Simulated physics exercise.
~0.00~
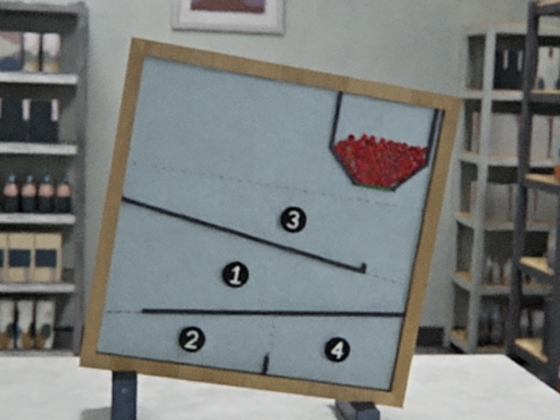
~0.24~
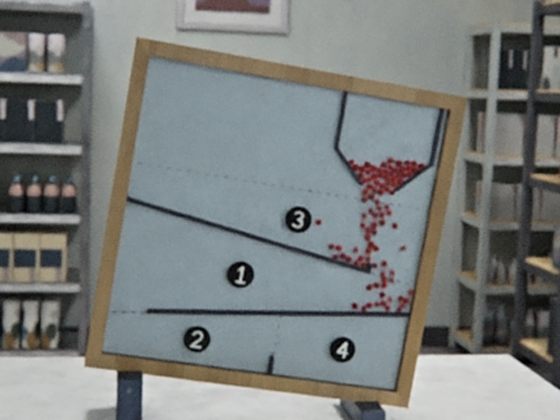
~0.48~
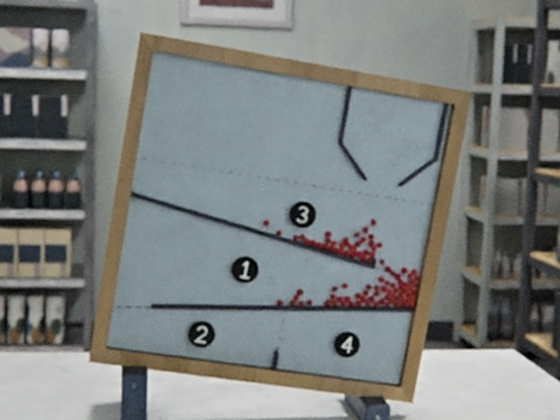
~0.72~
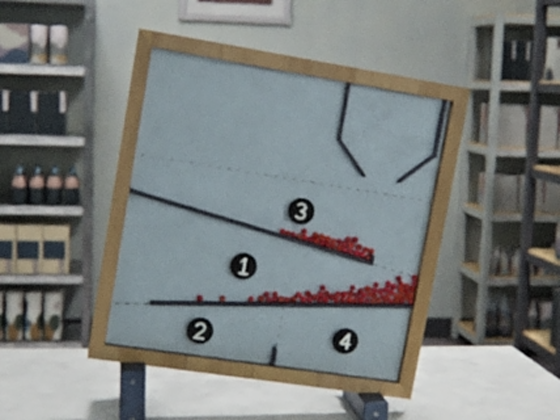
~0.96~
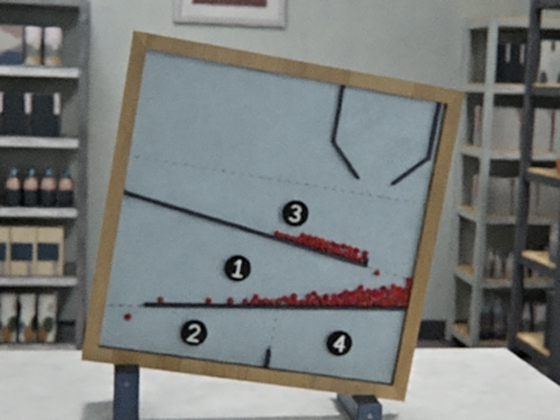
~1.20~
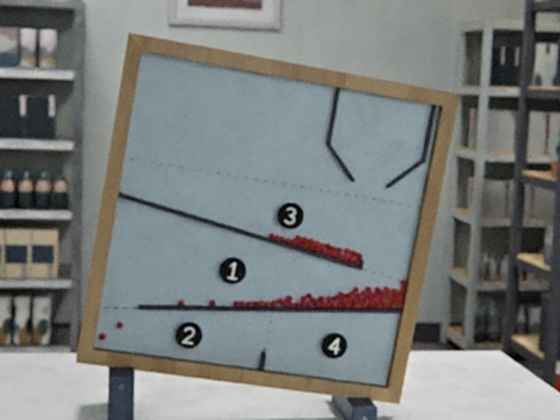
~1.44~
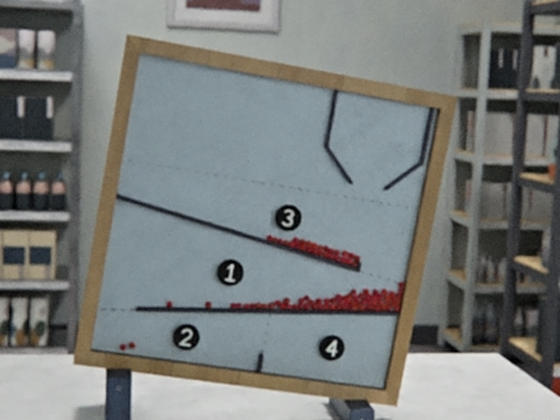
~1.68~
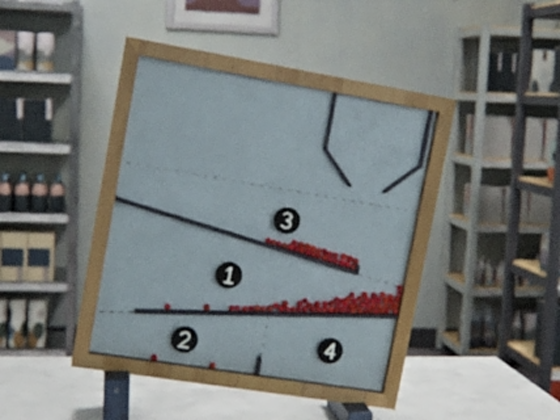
The clip opens on a tilted, wood-framed case with a clear front, where red beads fill a hopper at the upper right. The beads pour down through the opened bottom, striking the low end of a sloping shelf. Some pile up there against its small lip, while the rest spill past onto the long shelf below and spread leftward. A few roll off its left end and drop to the floor of the case. Finally, the hopper is empty, most beads rest in section one, a smaller heap stays in section three, and a couple lie in section two.
